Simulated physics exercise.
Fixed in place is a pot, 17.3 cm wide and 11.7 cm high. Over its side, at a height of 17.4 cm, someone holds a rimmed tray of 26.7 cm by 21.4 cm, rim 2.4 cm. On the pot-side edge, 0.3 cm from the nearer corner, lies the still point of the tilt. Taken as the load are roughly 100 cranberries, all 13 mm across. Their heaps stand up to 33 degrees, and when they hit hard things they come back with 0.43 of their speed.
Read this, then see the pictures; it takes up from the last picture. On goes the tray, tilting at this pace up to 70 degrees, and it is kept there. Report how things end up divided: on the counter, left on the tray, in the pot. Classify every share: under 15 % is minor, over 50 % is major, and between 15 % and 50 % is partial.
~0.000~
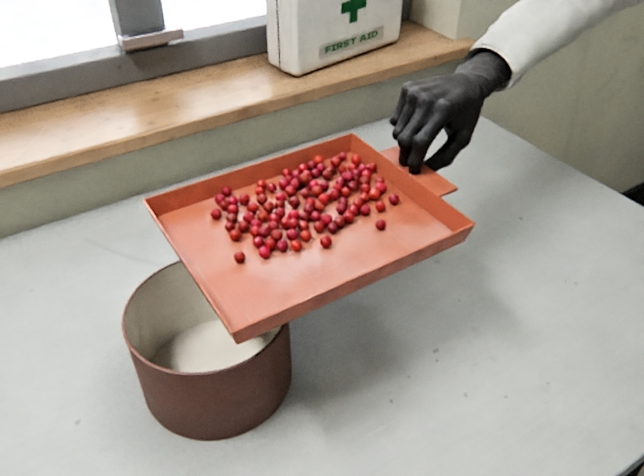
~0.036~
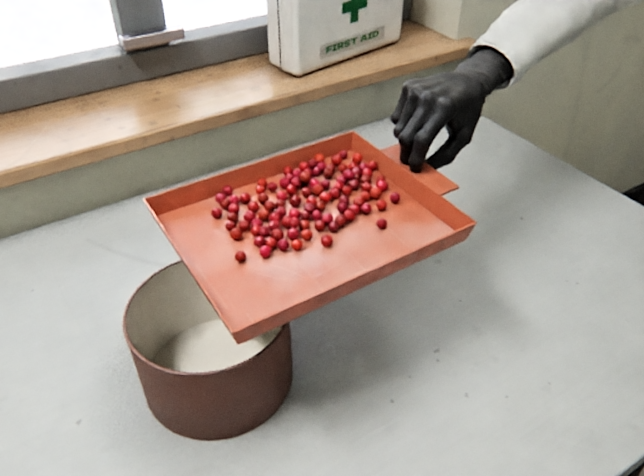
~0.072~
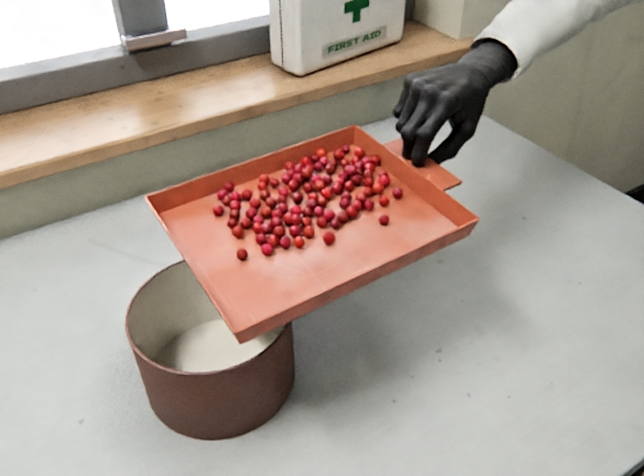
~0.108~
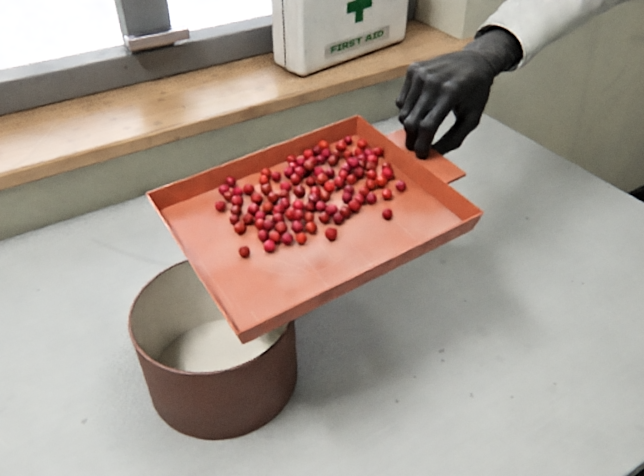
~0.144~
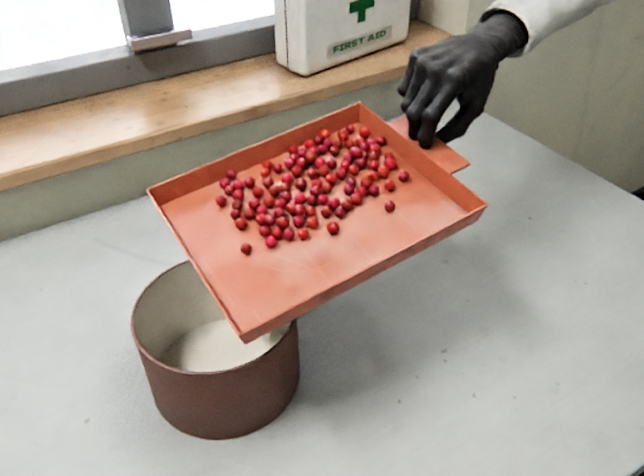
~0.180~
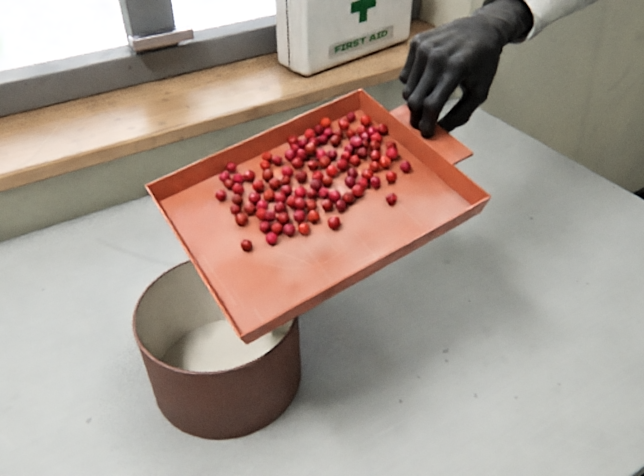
Counter: Partial, tray: Major, pot: Minor.
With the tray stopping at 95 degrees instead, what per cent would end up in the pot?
That would give about 0 per cent.
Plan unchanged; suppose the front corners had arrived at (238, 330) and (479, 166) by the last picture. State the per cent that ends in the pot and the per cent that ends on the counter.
Pot 5 % / counter 55 %.
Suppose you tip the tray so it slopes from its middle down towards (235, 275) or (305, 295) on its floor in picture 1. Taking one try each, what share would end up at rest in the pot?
Roughly 0 % for the first direction, roughly 0 % for the second.
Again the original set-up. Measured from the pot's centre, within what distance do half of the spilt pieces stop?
Distance: Roughly 22 cm.
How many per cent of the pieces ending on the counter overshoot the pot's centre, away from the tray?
Around 90 in a hundred.
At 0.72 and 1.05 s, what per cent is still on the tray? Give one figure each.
First 100, then 60.
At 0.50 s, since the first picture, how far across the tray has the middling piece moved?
Around 6 centimetres.
After 0.50 s, tilt 40 degrees; the tray holds 100 %, the pot 0 %.
After 0.72 s, tilt 59 degrees; the tray holds 100 %, the pot 0 %.
Then, at 1.05 s, tilt 70 degrees; the tray holds 60 %, the pot 0 %.
At rest (1.7 s), counter 40 %, tray 60 %, pot 0 %.
